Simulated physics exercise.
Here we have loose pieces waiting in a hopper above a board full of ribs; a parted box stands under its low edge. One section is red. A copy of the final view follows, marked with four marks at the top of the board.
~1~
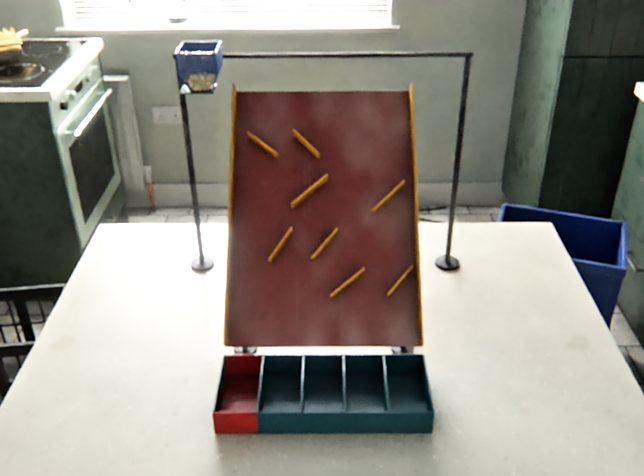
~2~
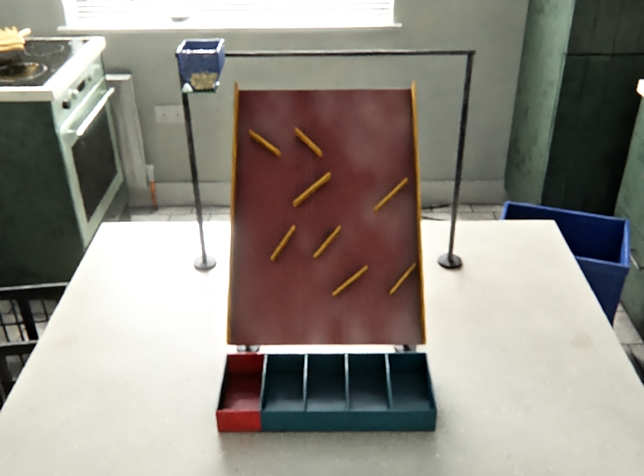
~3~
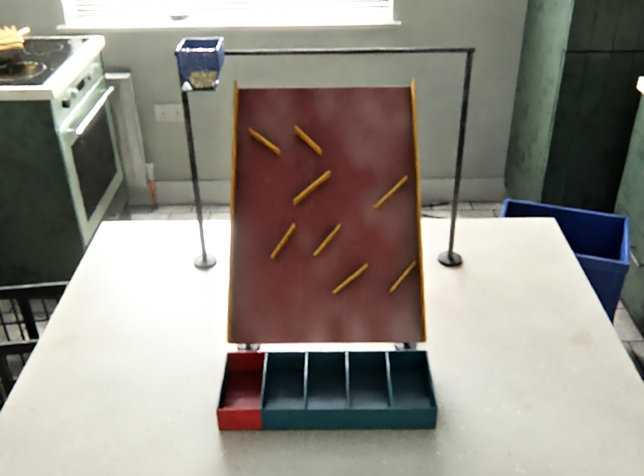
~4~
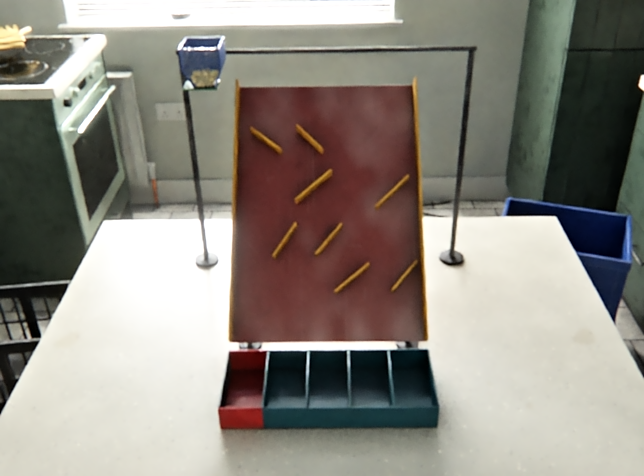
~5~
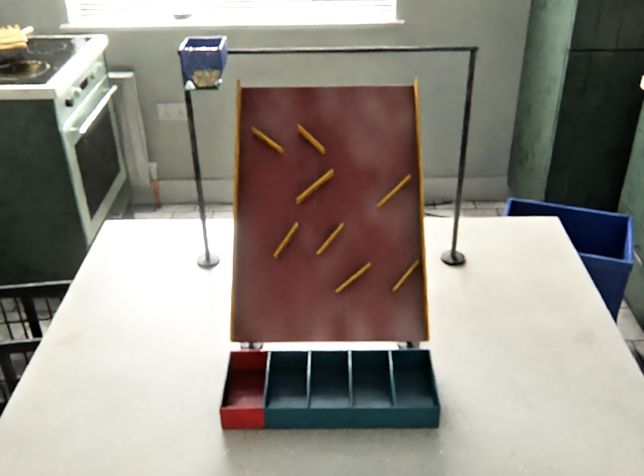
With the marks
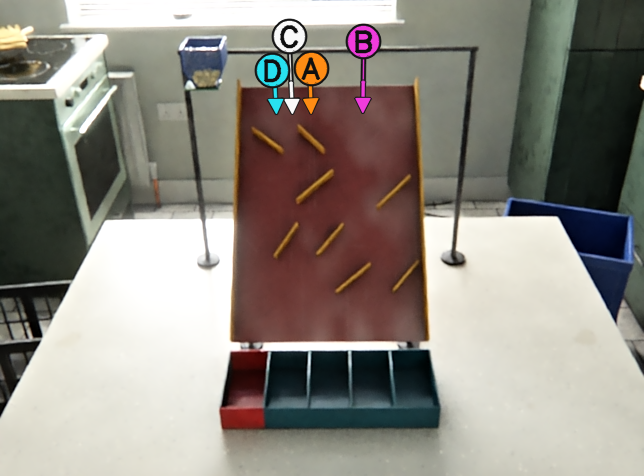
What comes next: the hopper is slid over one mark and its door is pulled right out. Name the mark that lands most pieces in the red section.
The best mark is D.
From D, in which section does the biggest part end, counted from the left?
The first from the left.
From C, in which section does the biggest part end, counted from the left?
The first.
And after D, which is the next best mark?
It is C.
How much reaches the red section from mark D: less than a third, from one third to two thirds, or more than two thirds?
More than two thirds.
On the marked copy, mark A meets the board at (311, 108); mark B meets the board at (362, 107); mark C meets the board at (292, 108); mark D meets the board at (276, 108).
With A, a small part in the red section, most in other sections.
With B, about a quarter in the red section, about two thirds in other sections, a small part outside the box.
With C, most in the red section, about a quarter in other sections.
With D, nearly all in the red section.
